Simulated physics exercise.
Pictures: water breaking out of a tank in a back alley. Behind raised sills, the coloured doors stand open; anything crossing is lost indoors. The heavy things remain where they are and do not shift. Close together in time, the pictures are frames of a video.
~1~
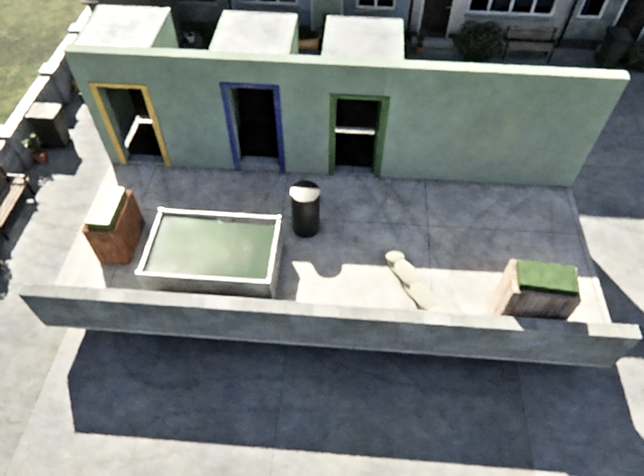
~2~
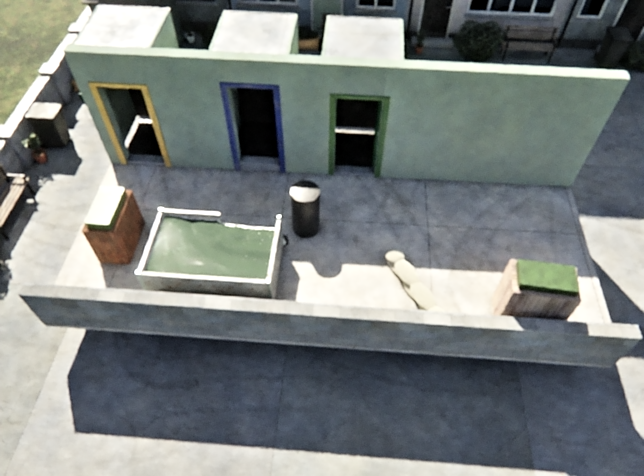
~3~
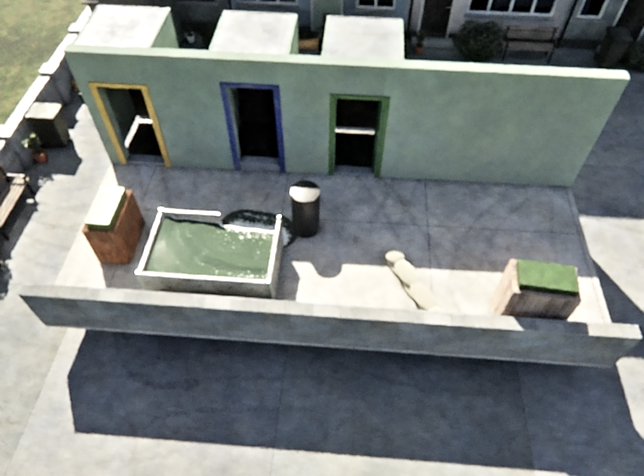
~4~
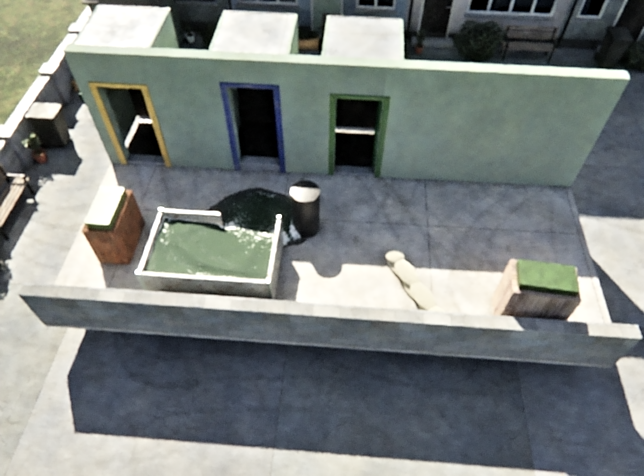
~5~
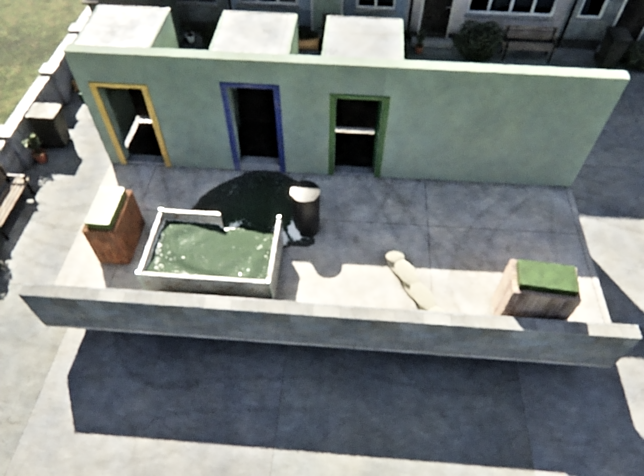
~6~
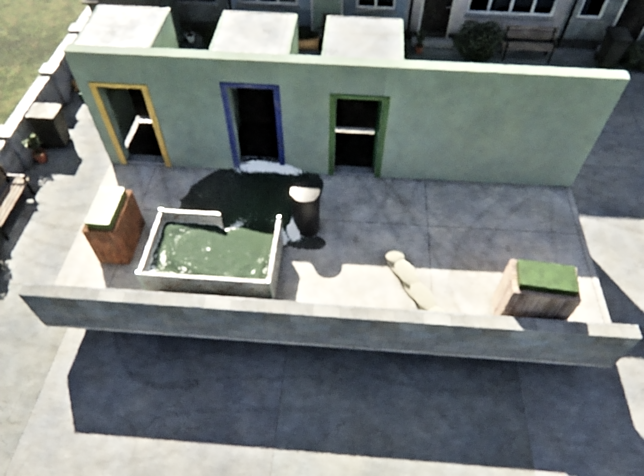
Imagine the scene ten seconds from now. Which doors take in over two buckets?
As I see it, most likely the green door will exceed two buckets; most likely the blue door will exceed two buckets; most likely the yellow door will not exceed two buckets.
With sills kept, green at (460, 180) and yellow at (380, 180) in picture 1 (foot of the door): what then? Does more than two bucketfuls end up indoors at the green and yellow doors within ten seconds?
Result - green door does not reach it, yellow door does not reach it.
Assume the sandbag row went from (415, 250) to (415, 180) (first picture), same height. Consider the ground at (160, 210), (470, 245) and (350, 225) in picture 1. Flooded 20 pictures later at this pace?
Submerged; spared; submerged.
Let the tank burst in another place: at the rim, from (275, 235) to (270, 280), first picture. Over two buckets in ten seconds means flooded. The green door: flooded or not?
Here the green door overshoots.
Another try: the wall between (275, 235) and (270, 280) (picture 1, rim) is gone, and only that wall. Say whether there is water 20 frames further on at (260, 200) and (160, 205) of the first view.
Respectively, left dry and left dry.
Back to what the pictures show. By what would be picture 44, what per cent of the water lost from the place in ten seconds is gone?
Something close to 70 percent by that point.
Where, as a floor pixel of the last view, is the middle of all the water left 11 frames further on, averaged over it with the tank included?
The water's centre sits above (249, 233).
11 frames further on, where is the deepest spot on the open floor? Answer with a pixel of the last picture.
I'd say near (271, 176).
A moment on, water covers 20 % of the floor; the green door wet at the sill, nothing in, the blue door over two buckets in, the yellow door wet at the sill, nothing in.
Next, water covers 35 % of the floor; the green door under two buckets in, the blue door far over two buckets in, the yellow door wet at the sill, nothing in.
Then, water covers 60 % of the floor; the green door over two buckets in, the blue door far over two buckets in, the yellow door wet at the sill, nothing in.
Later, water covers 80 % of the floor; the green door over two buckets in, the blue door far over two buckets in, the yellow door wet at the sill, nothing in.
In the end, water covers 85 % of the floor; the green door over two buckets in, the blue door far over two buckets in, the yellow door wet at the sill, nothing in.
